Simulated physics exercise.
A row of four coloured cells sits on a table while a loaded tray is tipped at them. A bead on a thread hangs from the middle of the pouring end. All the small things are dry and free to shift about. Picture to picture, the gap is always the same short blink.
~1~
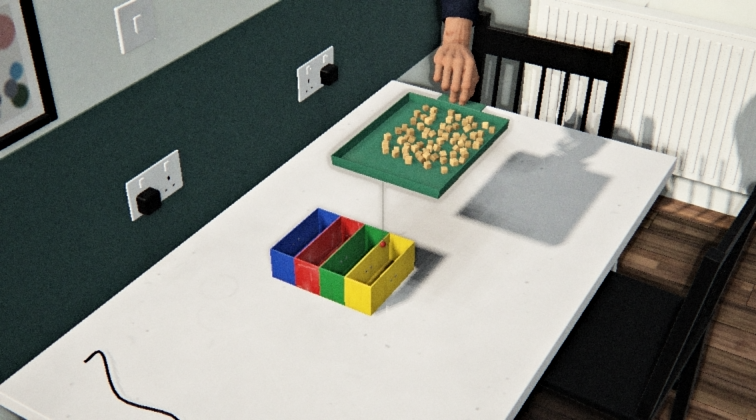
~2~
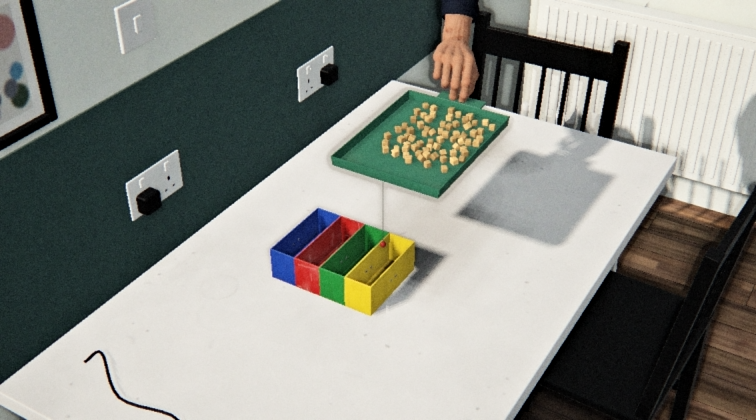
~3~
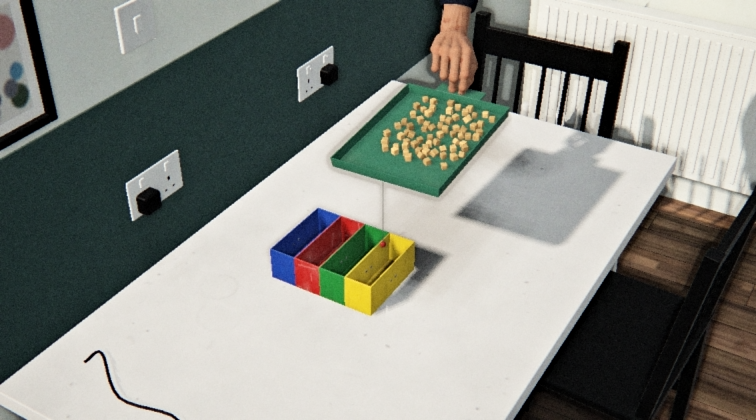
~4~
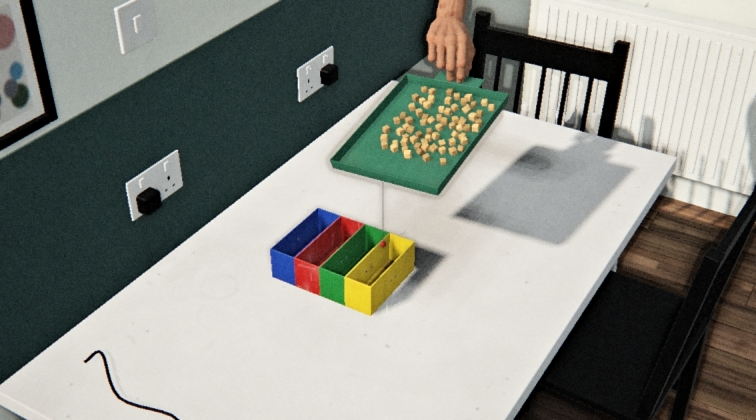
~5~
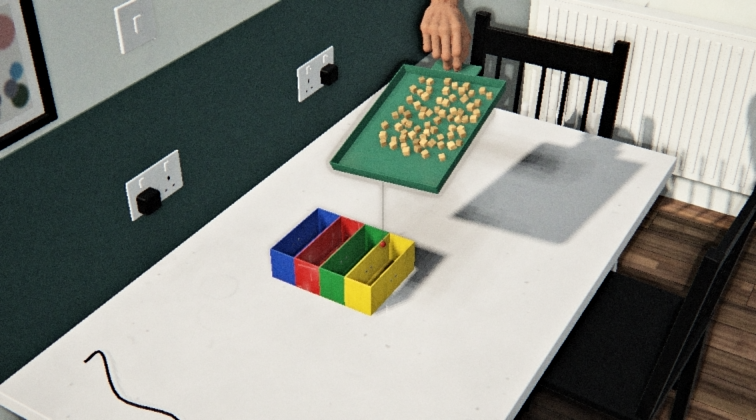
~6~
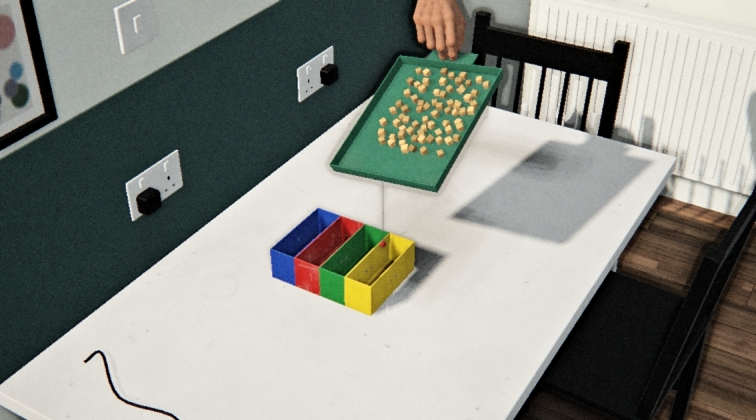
A hand at the far end of a white table, seen from above at an angle in a room with dark green lower walls, raises a green tray of small wooden cubes. Blue, red, green and yellow cells sit in a row, left to right, below the tray's near edge, where a thread hangs. The tray tilts steadily toward them, left corner lowest, while the camera stays still.
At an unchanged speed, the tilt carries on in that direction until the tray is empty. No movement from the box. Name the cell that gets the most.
Red.
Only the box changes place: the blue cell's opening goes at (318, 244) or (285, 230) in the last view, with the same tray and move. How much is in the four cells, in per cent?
Roughly 90 per cent the first time and 90 per cent the second.
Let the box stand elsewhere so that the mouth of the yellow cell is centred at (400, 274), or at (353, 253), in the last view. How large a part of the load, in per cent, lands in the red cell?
Close to 30 in a hundred first, close to 20 in a hundred second.
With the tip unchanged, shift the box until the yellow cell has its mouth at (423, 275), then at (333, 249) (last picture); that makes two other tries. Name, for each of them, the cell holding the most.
The answer is the blue one for the first try and the yellow cell for the second.
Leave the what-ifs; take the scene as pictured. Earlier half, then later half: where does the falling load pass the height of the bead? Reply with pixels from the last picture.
Earlier half at (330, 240), later half at (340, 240).
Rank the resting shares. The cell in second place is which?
The second spot goes to the green one.
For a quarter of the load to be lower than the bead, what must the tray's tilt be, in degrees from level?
That happens at around 105°.
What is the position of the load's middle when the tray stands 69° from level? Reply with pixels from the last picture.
Roughly (360, 159).
Just after the last frame, tray tipped steeply; almost all on the tray; just a few falling or outside the box.
A moment on, tray tipped past a quarter turn; roughly half on the tray; about a tenth in the red cell; about a tenth in the blue cell; about a tenth in the green cell; about a tenth in the yellow cell; roughly a quarter falling or outside the box.
Further on, tray tipped past a quarter turn; roughly half in the red cell; roughly a quarter in the green cell; about a tenth in the yellow cell; about a tenth in the blue cell; just a few falling or outside the box.
When it is over, tray tipped past a quarter turn; roughly half in the red cell; roughly a quarter in the green cell; about a tenth in the yellow cell; about a tenth in the blue cell; just a few outside the box.
